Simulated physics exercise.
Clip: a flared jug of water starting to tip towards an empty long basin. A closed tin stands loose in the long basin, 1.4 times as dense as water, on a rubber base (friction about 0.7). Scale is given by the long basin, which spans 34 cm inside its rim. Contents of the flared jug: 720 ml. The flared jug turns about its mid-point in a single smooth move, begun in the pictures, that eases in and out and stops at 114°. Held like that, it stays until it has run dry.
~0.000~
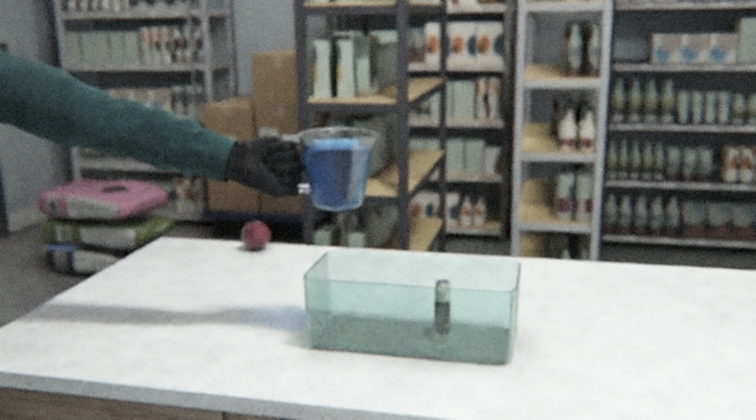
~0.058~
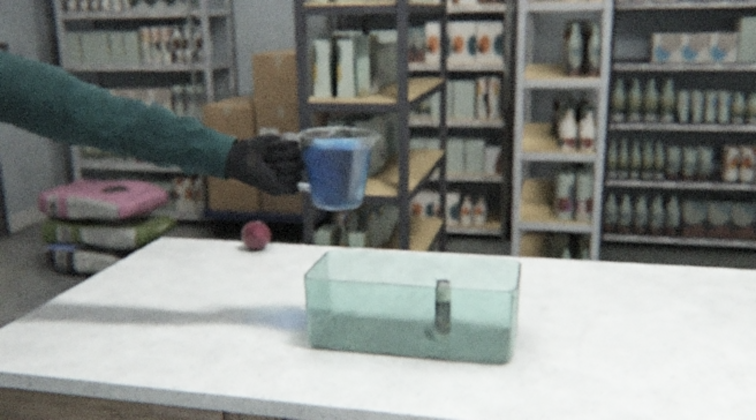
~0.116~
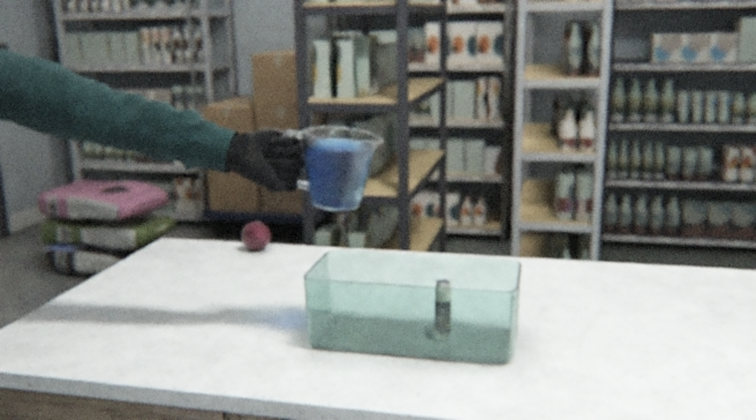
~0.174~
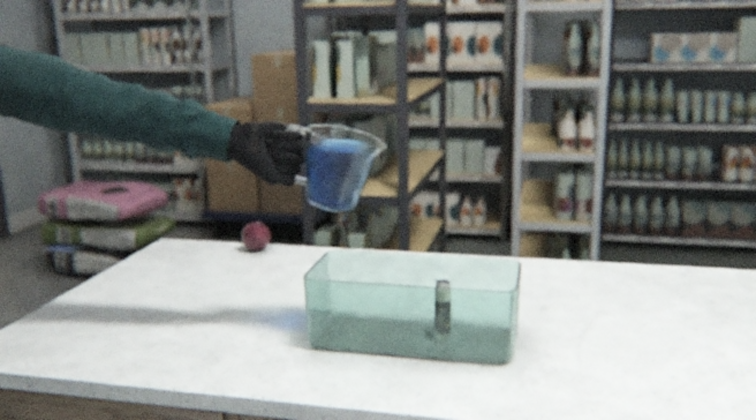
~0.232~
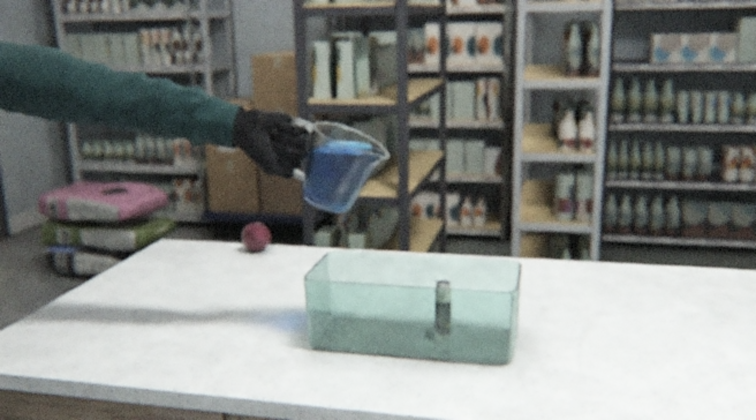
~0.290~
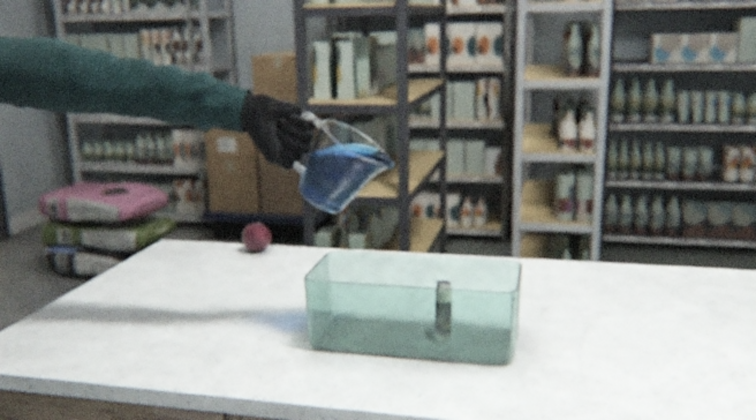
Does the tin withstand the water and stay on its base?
It's bound to be brought down.
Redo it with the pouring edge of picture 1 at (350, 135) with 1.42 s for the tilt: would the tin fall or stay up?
Then the tin remains standing.
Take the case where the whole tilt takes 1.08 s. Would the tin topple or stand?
The tin tips over.
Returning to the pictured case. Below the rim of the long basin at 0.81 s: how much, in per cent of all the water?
Around 88 parts in a hundred.
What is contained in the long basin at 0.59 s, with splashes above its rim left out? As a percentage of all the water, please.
Close to 26 in a hundred.
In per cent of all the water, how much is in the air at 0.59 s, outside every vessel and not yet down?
Roughly 32 percent.
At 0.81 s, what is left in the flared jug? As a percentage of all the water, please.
I'd estimate some 3 per cent.
By 0.59 s the tilt is 96° and 43 per cent is still to pour; the tin stands where it began.
By 0.81 s the tilt is 114° and 3 per cent is still to pour; the tin leans 27°.
By 1.05 s the tilt is 114° and 0 per cent is still to pour; the tin lies on its side.
By 1.30 s the tilt is 114° and 0 per cent is still to pour; the tin lies on its side.
At rest the tin lies on its side.
